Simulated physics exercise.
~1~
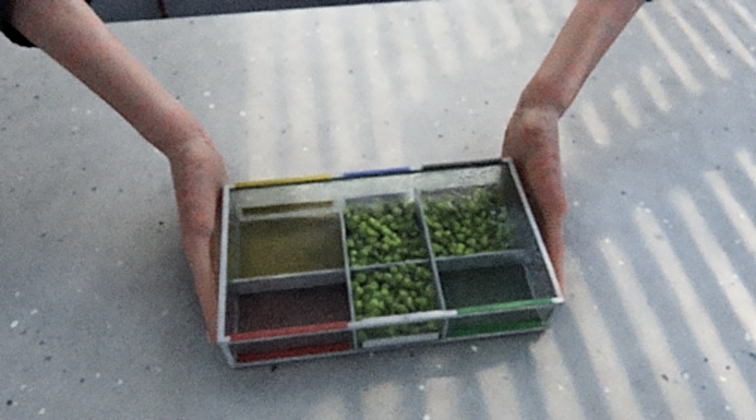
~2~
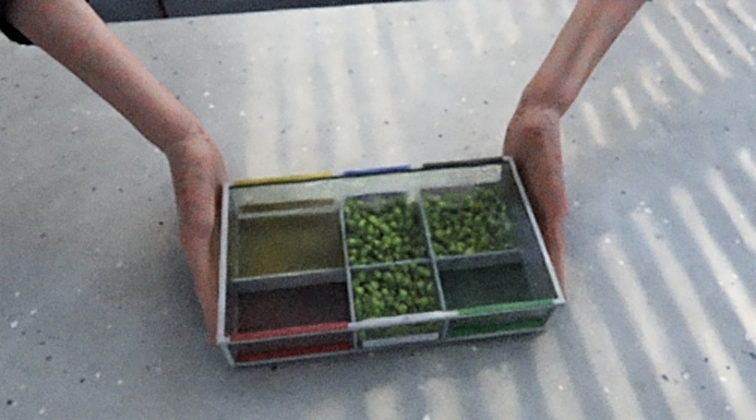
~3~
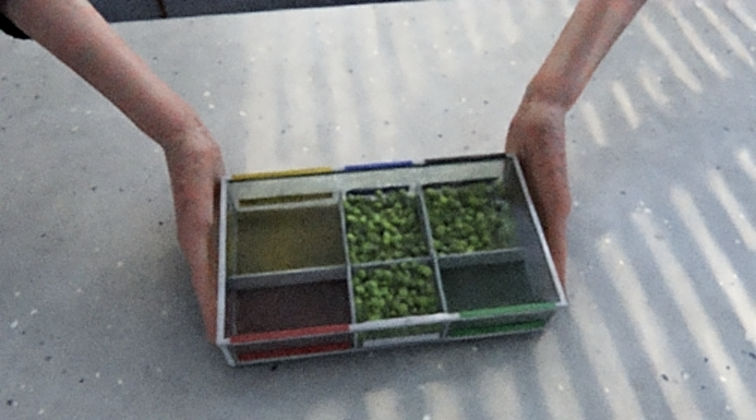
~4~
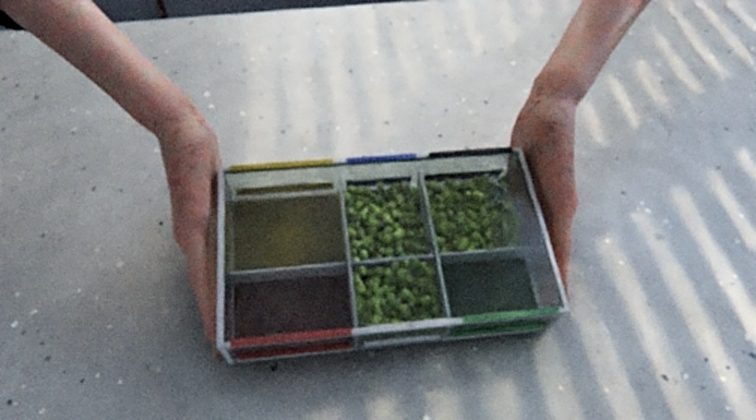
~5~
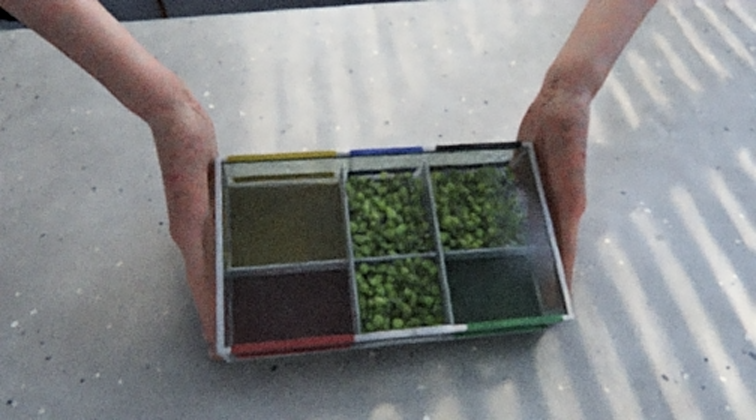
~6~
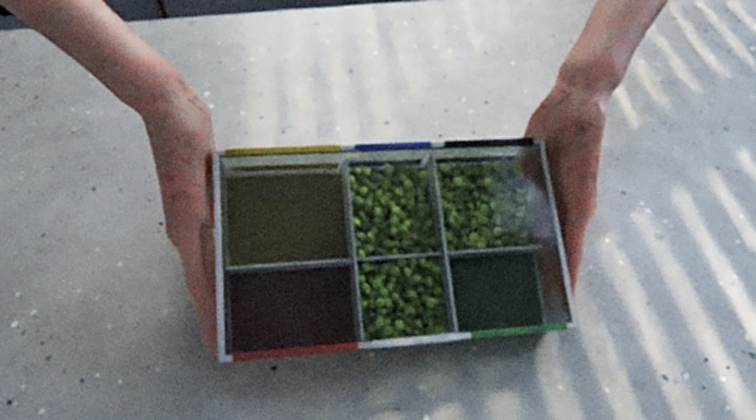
A clear-lidded box of six compartments, edged in yellow, blue, black, red, white and green, is held at both ends by two bare hands over a speckled pale grey surface striped with light, seen from above. Green peas fill the middle two compartments and the back right one. The hands gradually tilt the box, front right corner lowest, while the peas barely shift and the view stays still.
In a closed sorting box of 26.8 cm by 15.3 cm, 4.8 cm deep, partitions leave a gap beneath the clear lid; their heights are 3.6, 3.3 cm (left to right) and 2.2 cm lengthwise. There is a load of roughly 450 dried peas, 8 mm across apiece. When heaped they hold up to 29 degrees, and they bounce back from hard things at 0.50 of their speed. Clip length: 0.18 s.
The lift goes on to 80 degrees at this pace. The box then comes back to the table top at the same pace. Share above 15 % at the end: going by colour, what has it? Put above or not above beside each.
Red compartment: Not above; blue compartment: Not above; green compartment: Above; yellow compartment: Not above; white compartment: Above; black compartment: Not above.
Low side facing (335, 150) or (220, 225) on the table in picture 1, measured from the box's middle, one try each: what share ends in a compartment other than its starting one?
Near 25 and 25 percent, in that order.
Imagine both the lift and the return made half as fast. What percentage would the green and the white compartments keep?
Per cent held - green: 30, white: 45.
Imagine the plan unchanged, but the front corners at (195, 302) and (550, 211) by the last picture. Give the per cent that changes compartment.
Estimate: Near 25 %.
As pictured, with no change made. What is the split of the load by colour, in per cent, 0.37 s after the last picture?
Red 0 %, blue 15 %, green 20 %, yellow 0 %, white 40 %, black 25 %.
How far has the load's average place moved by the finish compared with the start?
Measured shift: Some 5.0 cm.
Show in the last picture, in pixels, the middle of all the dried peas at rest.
My guess is close to (431, 302).
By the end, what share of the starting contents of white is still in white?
I'd estimate about 100 %.
Then, 0.37 s after the last picture, tilt 78 degrees; blue 15 %, green 20 %, white 40 %, black 25 %.
Then, 0.62 s after the last picture, tilt 32 degrees; blue 5 %, green 35 %, white 50 %, black 10 %.
Then, 0.98 s after the last picture, tilt 0 degrees; blue 5 %, green 35 %, white 50 %, black 10 %.
In the end, red 0 %, blue 5 %, green 35 %, yellow 0 %, white 50 %, black 10 %.
